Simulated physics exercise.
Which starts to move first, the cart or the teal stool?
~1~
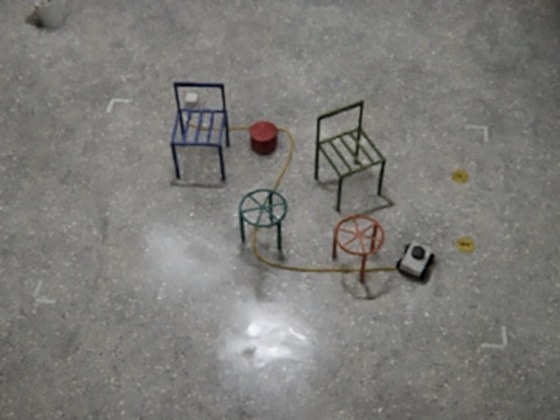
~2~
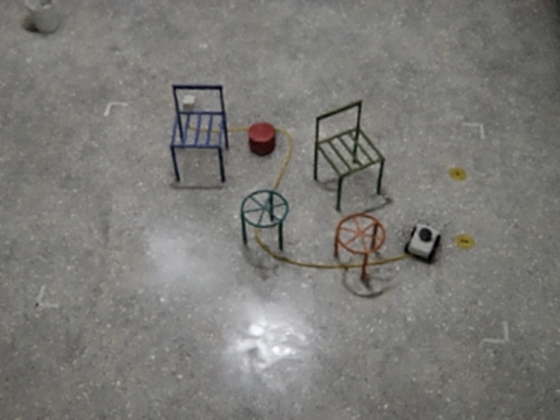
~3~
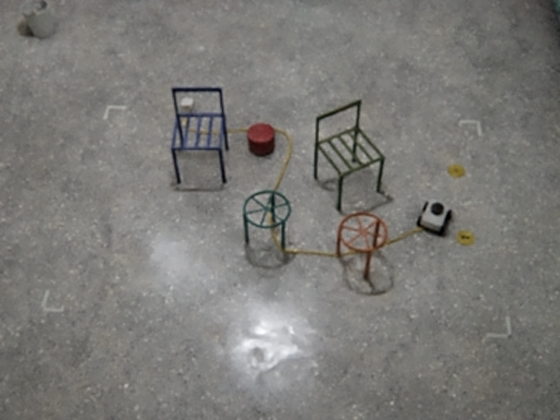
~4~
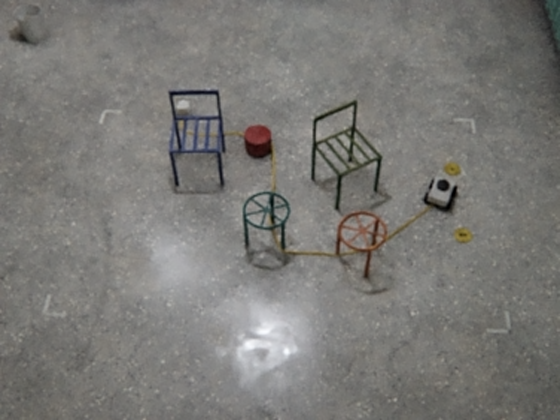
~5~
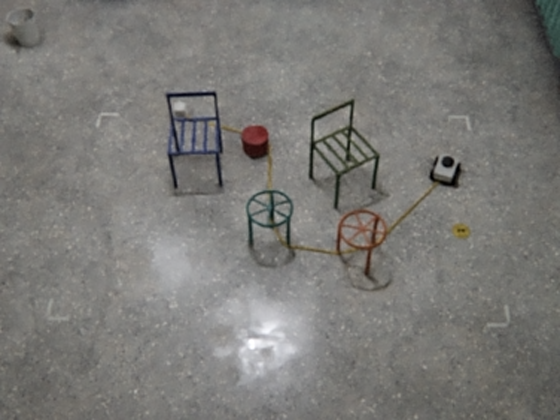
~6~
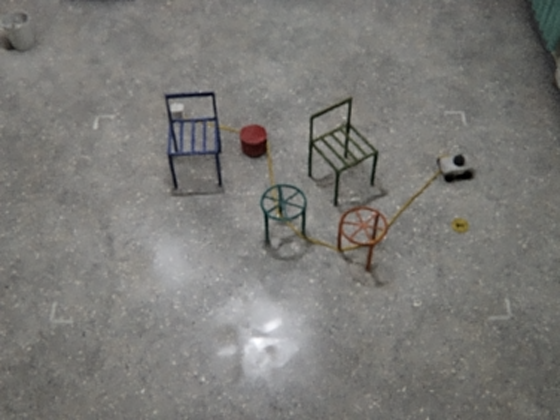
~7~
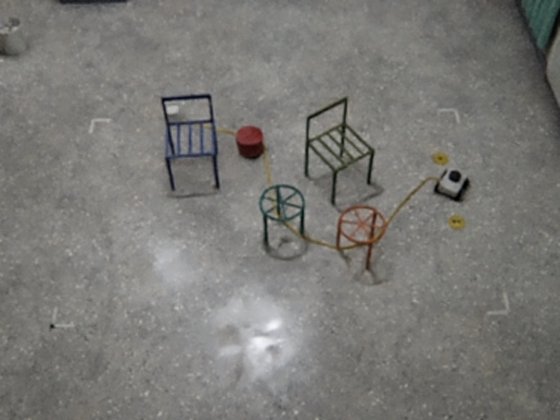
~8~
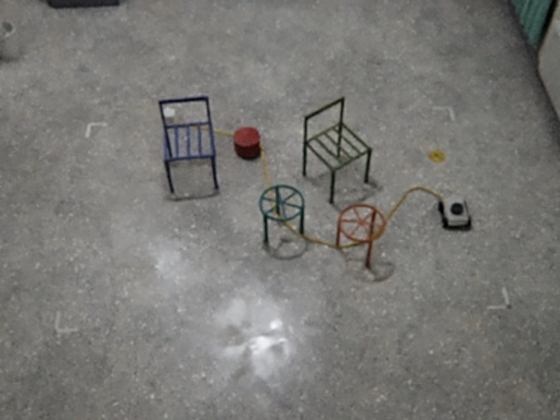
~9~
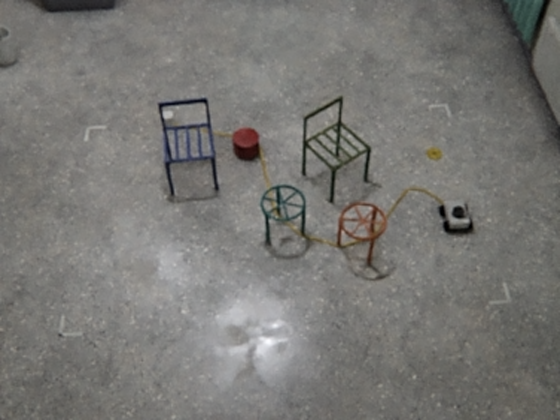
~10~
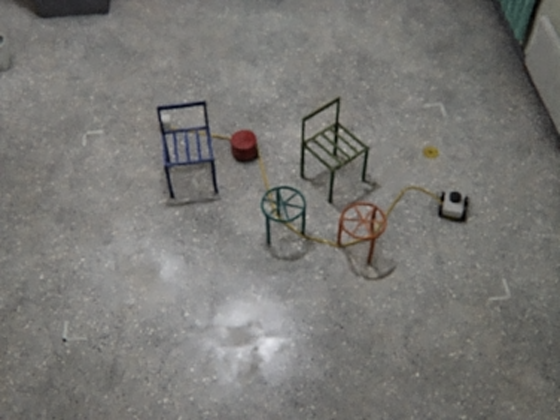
The cart starts to move first, heading up the right side, and the teal stool shifts only later, when the cart is near the farther yellow mark.
